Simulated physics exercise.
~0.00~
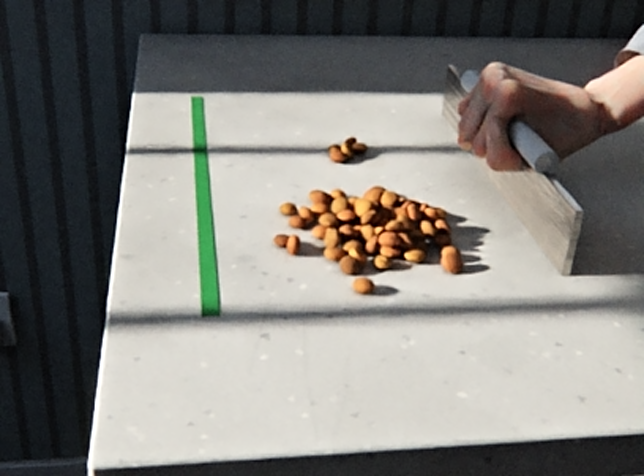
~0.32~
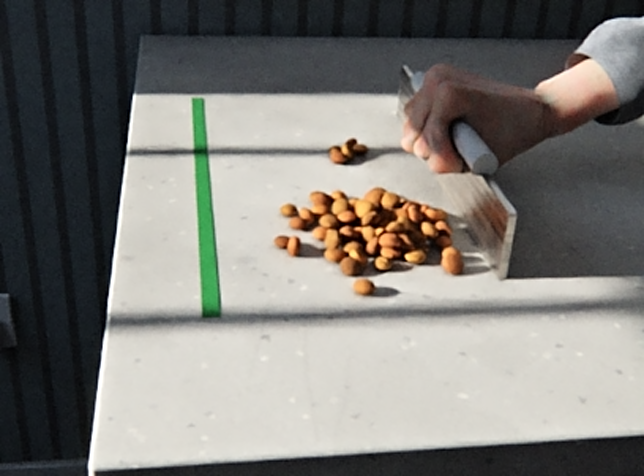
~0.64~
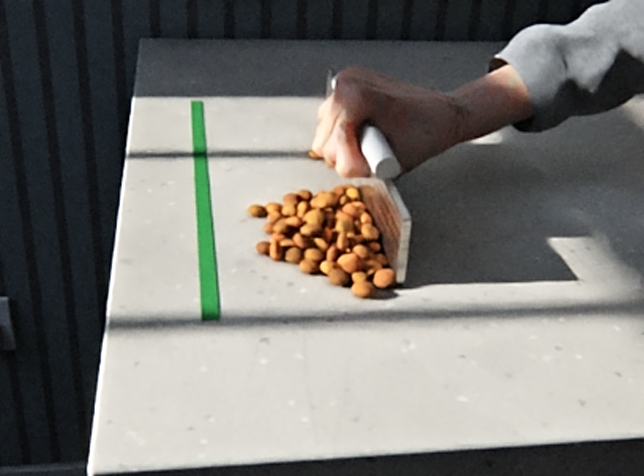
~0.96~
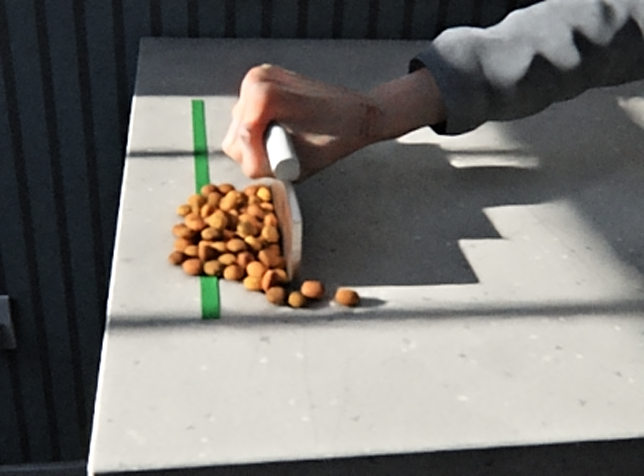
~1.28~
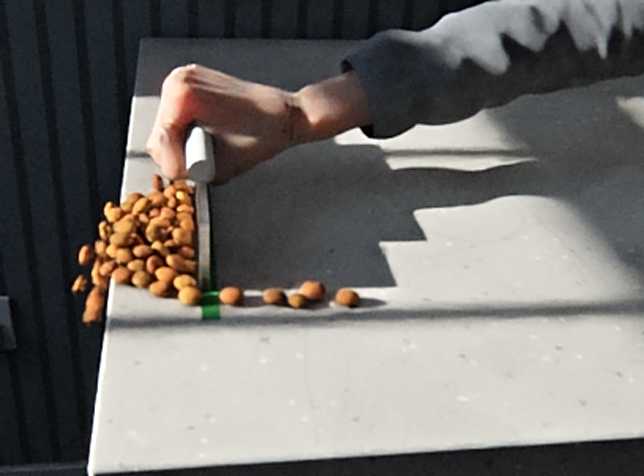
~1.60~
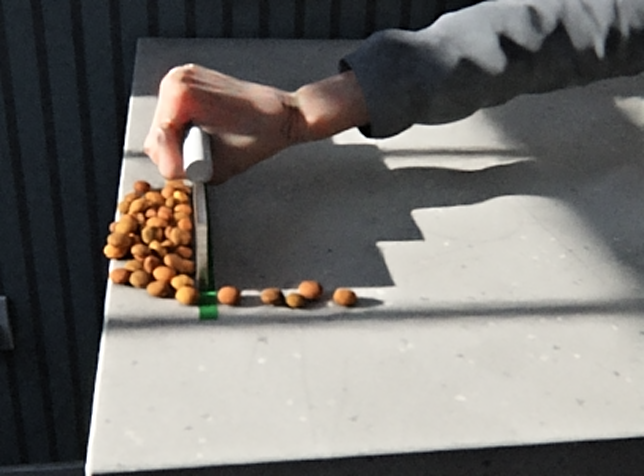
Pale tabletop, a hand sweeping brown nut-like pieces left with a scraper, stopping at green tape as some drop off the edge.
